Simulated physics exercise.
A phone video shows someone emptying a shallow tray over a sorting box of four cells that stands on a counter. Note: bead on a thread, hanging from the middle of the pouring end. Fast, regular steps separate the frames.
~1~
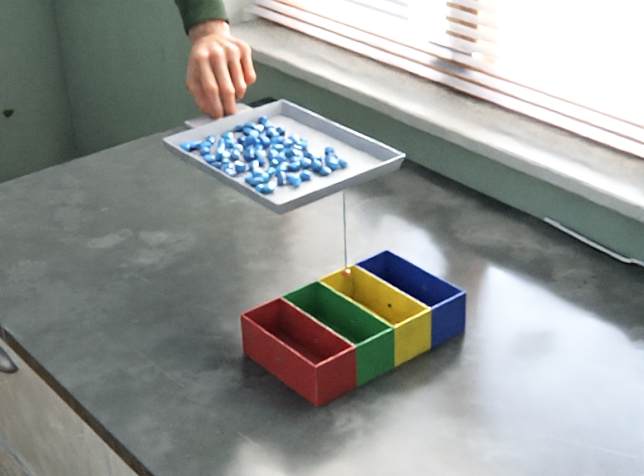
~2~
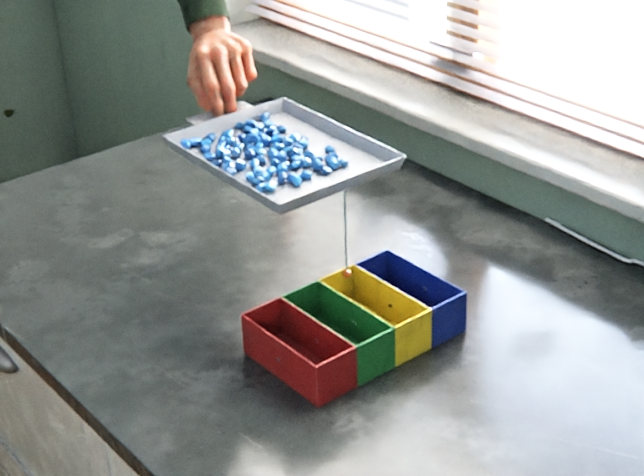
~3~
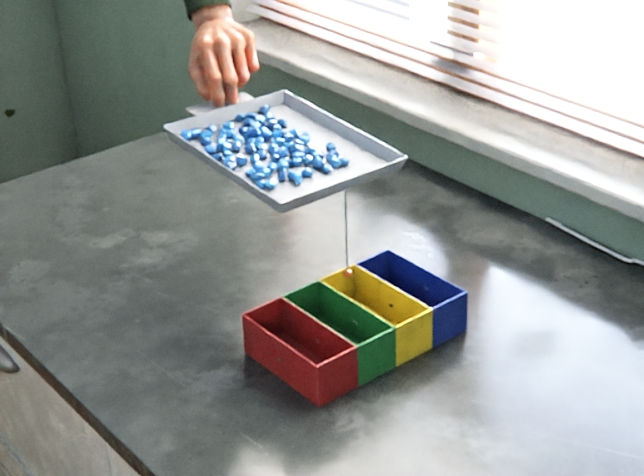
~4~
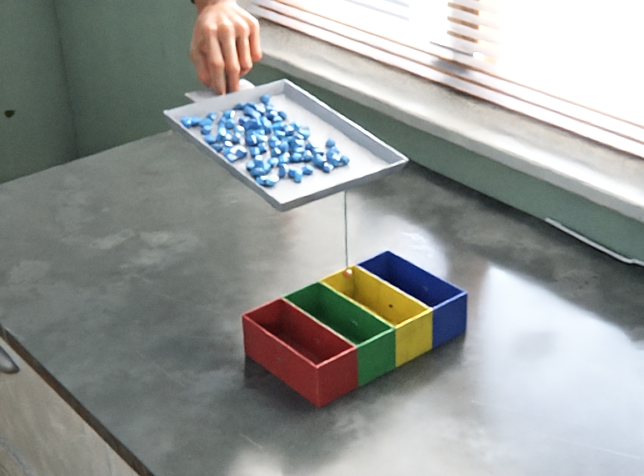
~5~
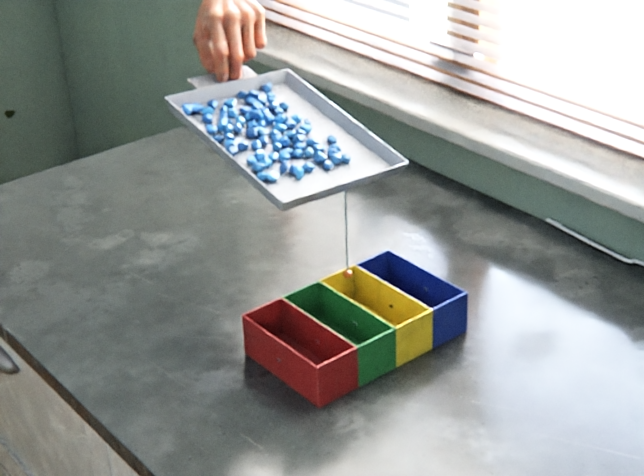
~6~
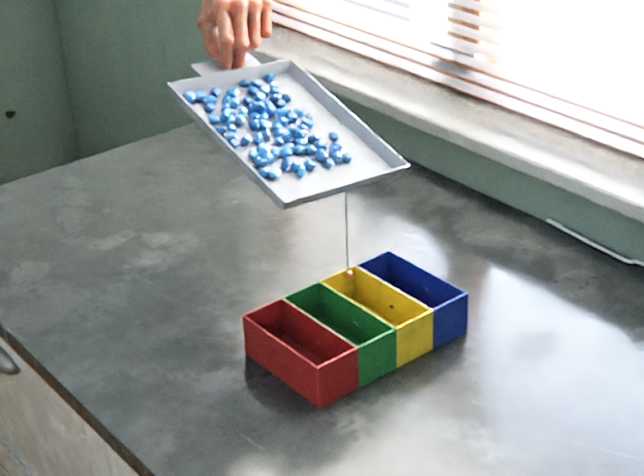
On a counter, a hand slowly raises one end of a tray of blue stones.
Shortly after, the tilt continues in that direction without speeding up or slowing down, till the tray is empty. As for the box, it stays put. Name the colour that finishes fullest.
Blue.
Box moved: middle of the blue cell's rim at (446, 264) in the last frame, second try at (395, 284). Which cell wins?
Yellow, then that blue cell.
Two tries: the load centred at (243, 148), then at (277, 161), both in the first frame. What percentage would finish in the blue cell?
You'd get about 50 per cent first and about 50 per cent second.
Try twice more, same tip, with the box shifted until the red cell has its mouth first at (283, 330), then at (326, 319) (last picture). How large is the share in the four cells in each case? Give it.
The first comes to 80 percent and the second to 100 percent.
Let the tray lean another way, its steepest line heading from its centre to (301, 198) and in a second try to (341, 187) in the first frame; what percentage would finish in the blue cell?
Around 0 percent for the first aim and around 30 percent for the second.
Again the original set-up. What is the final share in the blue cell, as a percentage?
Roughly 60 %.
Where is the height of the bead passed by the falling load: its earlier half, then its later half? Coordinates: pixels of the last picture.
Earlier portion about (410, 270); later portion about (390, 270).
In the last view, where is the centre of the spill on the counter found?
Around (486, 293).
Soon after the last picture, tray tipped steeply; most on the tray; a stray few in the yellow cell; a stray few in the blue cell; a small part falling or outside the box.
A little later, tray tipped past a quarter turn; a small part on the tray; about half in the blue cell; a small part in the yellow cell; a stray few in the green cell; about a third falling or outside the box.
Later still, tray tipped past a quarter turn; about half in the blue cell; about a quarter in the yellow cell; a small part in the green cell; a small part falling or outside the box.
At rest, tray tipped past a quarter turn; about half in the blue cell; about a quarter in the yellow cell; a small part in the green cell; none in the red cell; a small part outside the box.
